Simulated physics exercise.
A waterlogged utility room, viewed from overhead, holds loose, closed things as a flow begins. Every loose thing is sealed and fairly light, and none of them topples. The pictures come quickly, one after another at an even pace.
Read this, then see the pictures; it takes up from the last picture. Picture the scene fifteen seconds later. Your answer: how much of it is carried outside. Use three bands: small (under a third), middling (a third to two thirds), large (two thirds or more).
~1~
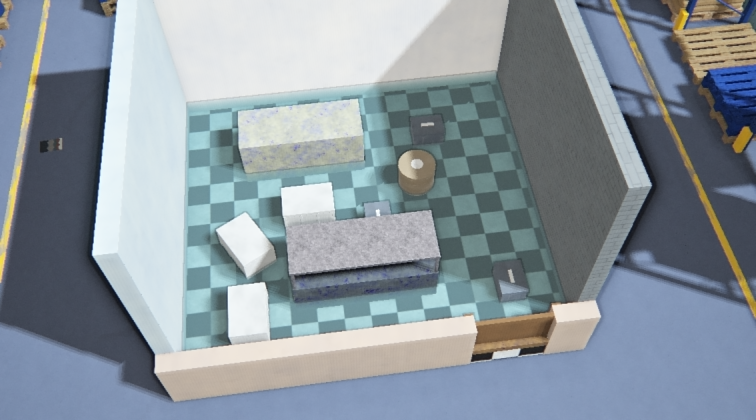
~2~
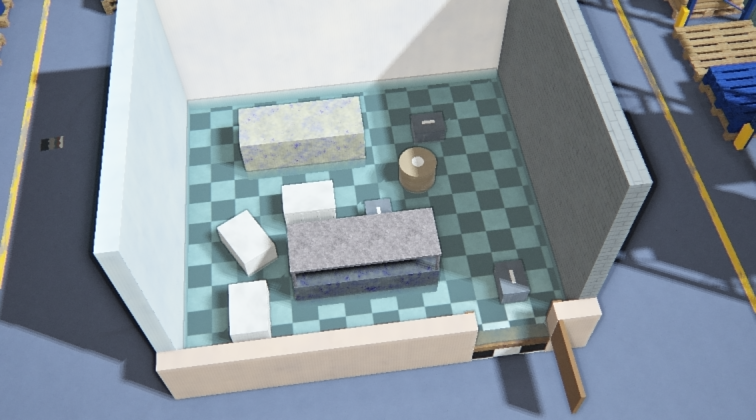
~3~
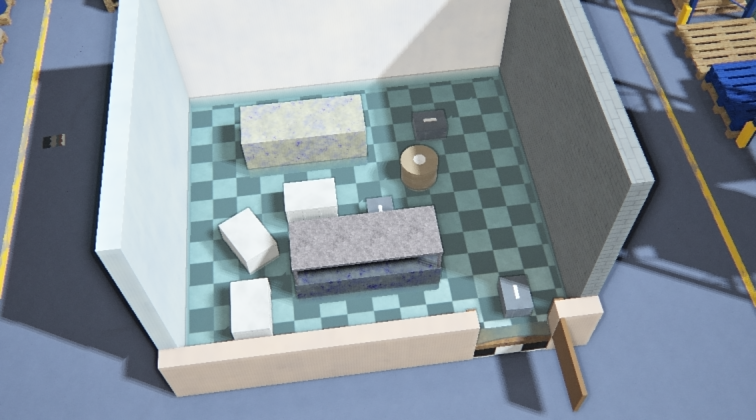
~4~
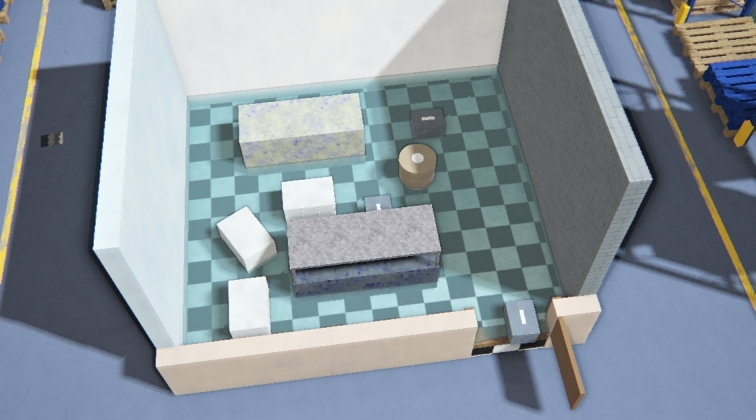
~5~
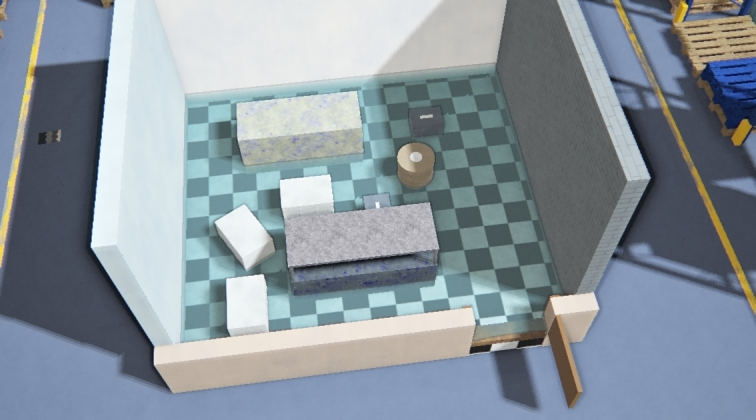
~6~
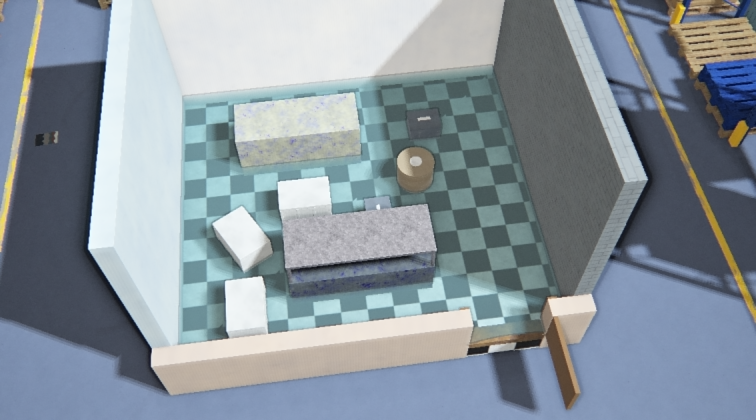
Middling.
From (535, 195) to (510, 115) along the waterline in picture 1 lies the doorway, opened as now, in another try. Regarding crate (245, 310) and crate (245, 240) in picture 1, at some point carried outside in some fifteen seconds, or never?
In that order: Never escapes, never escapes.
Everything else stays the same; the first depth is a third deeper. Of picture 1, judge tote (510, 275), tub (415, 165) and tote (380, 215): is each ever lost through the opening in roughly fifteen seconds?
So, in the listed order, they end up flushed out, flushed out and flushed out.
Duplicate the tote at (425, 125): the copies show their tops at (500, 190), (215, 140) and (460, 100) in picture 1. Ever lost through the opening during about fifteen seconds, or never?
Well, taking each in turn, that's lost to the flow, never removed and finally never removed.
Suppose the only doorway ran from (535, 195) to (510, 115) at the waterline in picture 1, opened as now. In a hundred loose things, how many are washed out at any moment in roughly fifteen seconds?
70 in a hundred or thereabouts.
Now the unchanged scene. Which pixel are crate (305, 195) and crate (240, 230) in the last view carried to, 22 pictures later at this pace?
Look for them around (364, 201) and (254, 264).
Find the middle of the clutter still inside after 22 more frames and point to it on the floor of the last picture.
In the last view, somewhere about (351, 255).
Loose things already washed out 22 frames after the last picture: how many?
That gives 3.
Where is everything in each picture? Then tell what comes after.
The first picture shows a tote at (378, 216) floats; a tub at (417, 164), afloat; 0 of 7 have shifted.
The second picture shows a tote at (379, 214) floats; a tub at (418, 162) floats; 0 of 7 have shifted.
The third picture shows a tote at (381, 211) floats; a tub at (420, 160) floats; 1 of 7 have shifted.
The fourth picture shows a tote at (379, 210), afloat; a tub at (418, 158) floats; 1 of 7 have shifted.
The fifth picture shows a tote at (378, 209) floats; a tub at (416, 157) floats; 1 of 7 have shifted.
The sixth picture shows a tote at (379, 211), afloat, close to its start; a tub at (416, 162) floats, close to its start; 1 of 7 have shifted.
A moment on, 1 of 7 are out; 6 afloat.
Next, 1 of 7 are out; 6 afloat.
Later, 3 of 7 are out; 4 afloat.
In the end, 3 of 7 are out; 4 afloat.
